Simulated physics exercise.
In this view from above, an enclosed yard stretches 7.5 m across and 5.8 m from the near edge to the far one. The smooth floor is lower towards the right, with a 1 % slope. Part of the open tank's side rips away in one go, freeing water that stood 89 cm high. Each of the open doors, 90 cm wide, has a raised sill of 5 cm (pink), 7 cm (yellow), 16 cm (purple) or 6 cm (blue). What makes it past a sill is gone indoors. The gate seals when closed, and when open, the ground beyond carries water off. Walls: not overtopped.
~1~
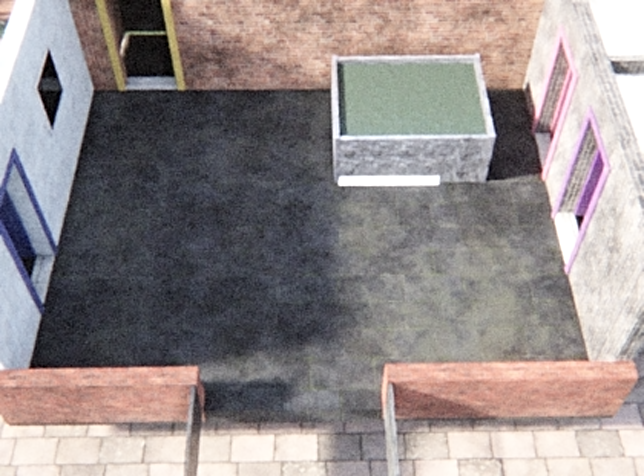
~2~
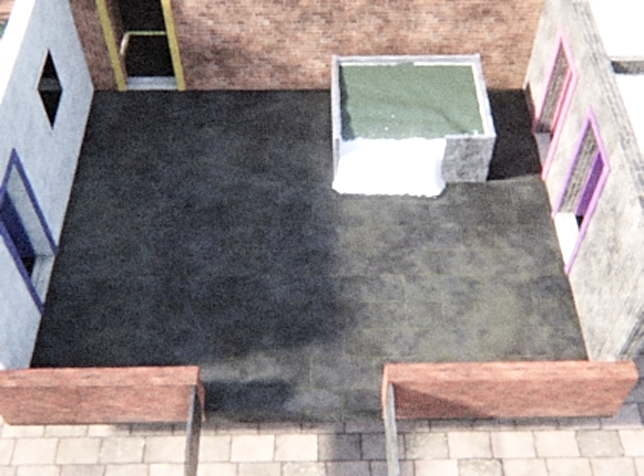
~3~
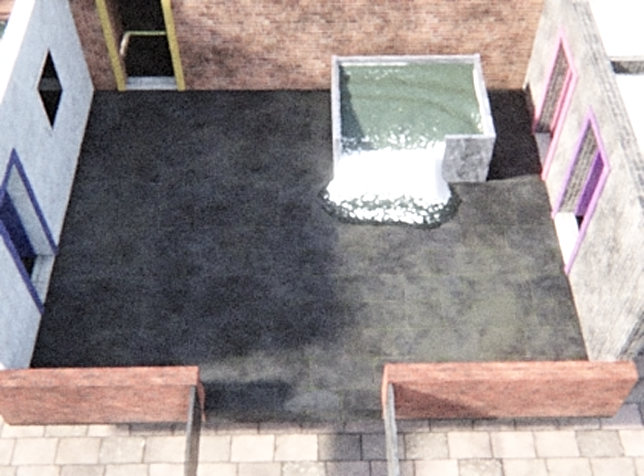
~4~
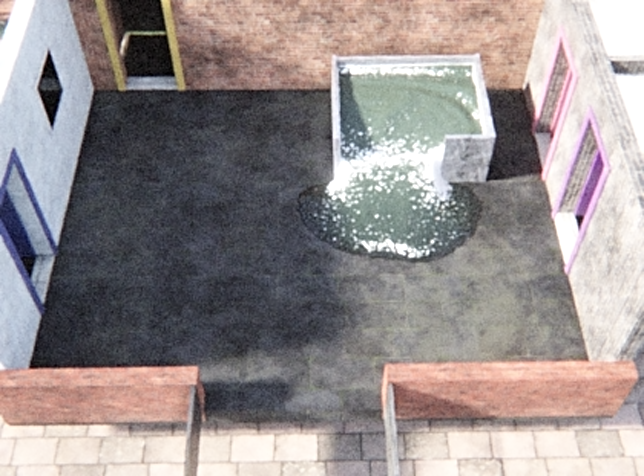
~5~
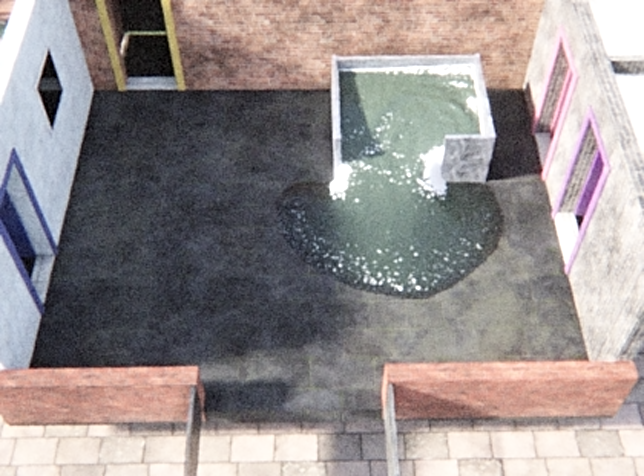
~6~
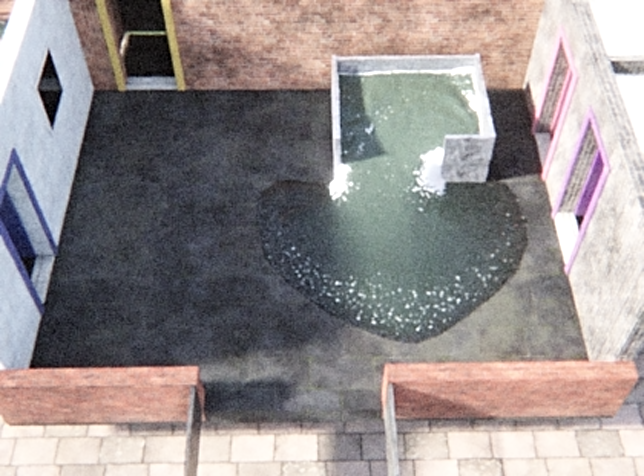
Walled yard with an open tank, its front side giving way and greenish water pouring out, spreading across the dark floor.
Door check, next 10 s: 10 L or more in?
Pink door: Surplus. Yellow door: Short. Purple door: Short. Blue door: Short.
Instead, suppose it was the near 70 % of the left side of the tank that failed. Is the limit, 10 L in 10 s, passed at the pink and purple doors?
Measured against that limit, pink comes out short of it and purple comes out short of it.
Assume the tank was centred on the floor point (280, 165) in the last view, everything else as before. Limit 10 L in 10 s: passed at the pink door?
Against the limit, the pink door gets no more than that.
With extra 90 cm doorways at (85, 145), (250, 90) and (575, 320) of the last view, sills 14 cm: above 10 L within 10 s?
First doorway falls short, second falls short, third gets there.
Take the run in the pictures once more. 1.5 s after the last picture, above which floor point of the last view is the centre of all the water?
Roughly (402, 230).
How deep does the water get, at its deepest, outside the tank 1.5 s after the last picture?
Depth: Approx. 48 cm.
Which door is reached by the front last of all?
The yellow door is last.
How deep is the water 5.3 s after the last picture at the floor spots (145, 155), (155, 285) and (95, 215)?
The depths come out at 2, 4 and 3 centimetres, in the order listed.
Then, 0.7 s after the last picture water covers 40 % of the floor and is deepest (41 cm) near (372, 185); pink door not reached, yellow door not reached, purple door 7 cm at the sill, 0 L in, blue door not reached.
Then, 1.5 s after the last picture water covers 50 % of the floor and is deepest (48 cm) near (593, 390); pink door not reached, yellow door not reached, purple door 3 cm at the sill, 0 L in, blue door not reached.
Then, 2.8 s after the last picture water covers 55 % of the floor and is deepest (26 cm) near (579, 390); pink door not reached, yellow door not reached, purple door 13 cm at the sill, 0 L in, blue door 6 cm at the sill, 0 L in.
Then, 5.3 s after the last picture water covers 80 % of the floor and is deepest (20 cm) near (484, 113); pink door 5 cm at the sill, 2 L in, yellow door not reached, purple door 10 cm at the sill, 0 L in, blue door 4 cm at the sill, 1 L in.
Then, 9.3 s after the last picture water covers 100 % of the floor and is deepest (12 cm) near (533, 143); pink door 11 cm at the sill, 76 L in, yellow door 4 cm at the sill, 0 L in, purple door 5 cm at the sill, 0 L in, blue door 3 cm at the sill, 1 L in.
